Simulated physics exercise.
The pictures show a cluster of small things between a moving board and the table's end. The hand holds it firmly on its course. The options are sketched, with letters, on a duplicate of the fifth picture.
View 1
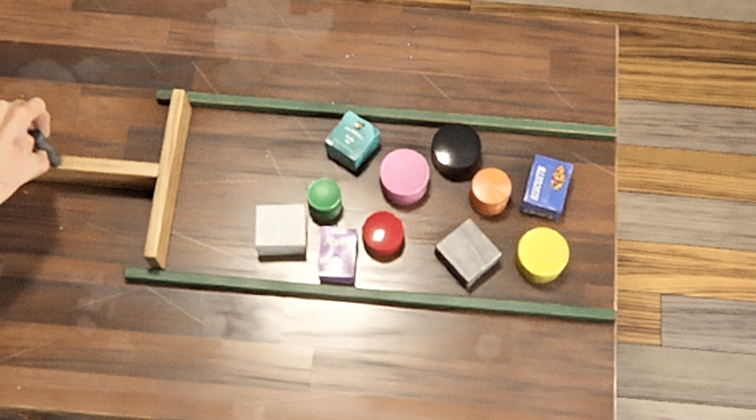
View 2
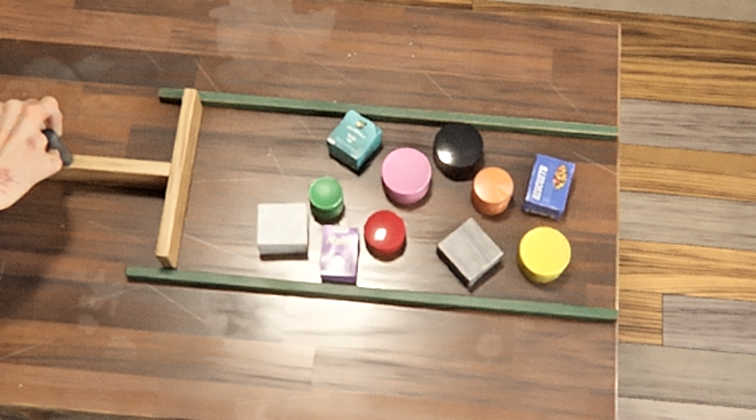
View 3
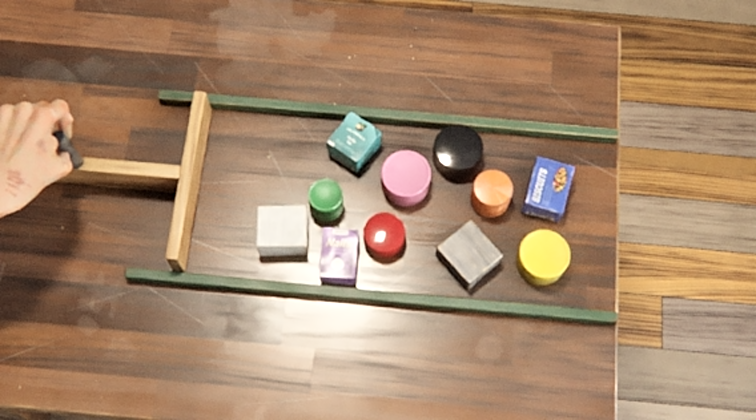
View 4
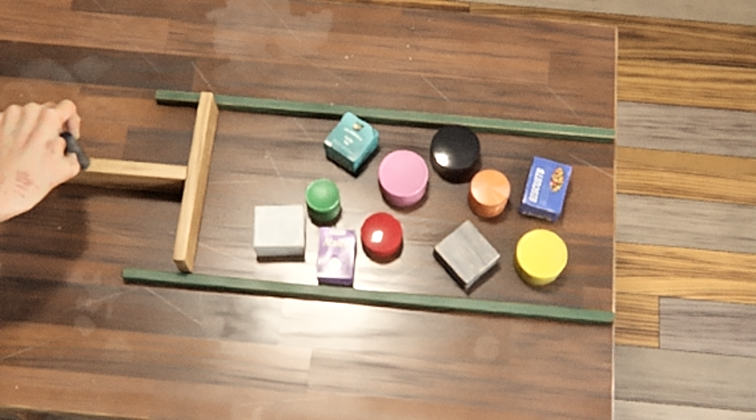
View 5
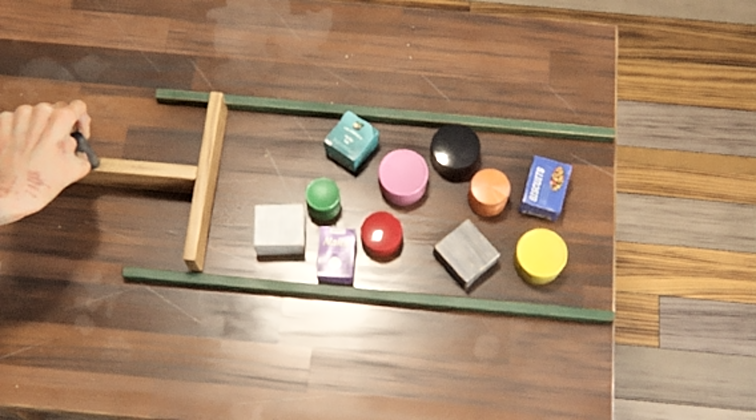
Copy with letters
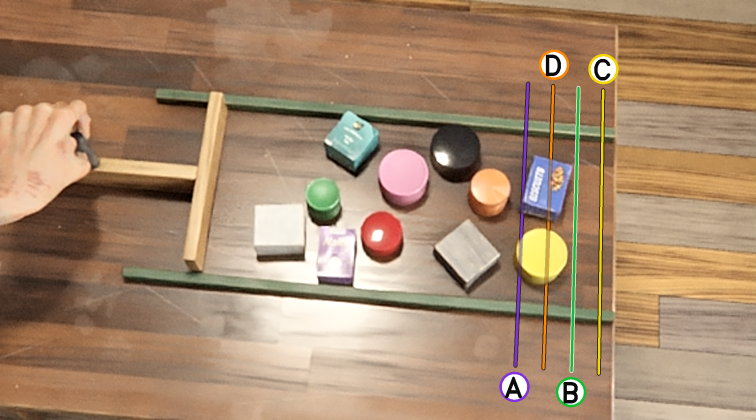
Hand sliding a wooden T-shaped pusher slowly right between two green rails, towards a cluster of small blocks and jars lying still.
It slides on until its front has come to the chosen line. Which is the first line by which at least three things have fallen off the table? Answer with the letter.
Stop at A.
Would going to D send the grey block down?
By then, yes.
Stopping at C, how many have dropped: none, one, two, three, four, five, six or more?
By then, six or more.
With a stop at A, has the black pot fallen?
No.
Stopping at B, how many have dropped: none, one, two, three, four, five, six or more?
Six or more.
On the marked copy, A at (522, 217); B at (575, 222); C at (601, 224); D at (549, 220).
With A. Early on, board (317, 183); purple box (385, 260); turquoise packet (358, 141).
Further on, board (432, 194); yellow jar (600, 254); blue box (564, 188).
At the end, board (522, 202); yellow jar over the edge; blue box over the edge; three fallen.
As for the rest, B drops eight, but is farther than needed; C drops eleven, but is farther than needed; D drops five, but is farther than needed.
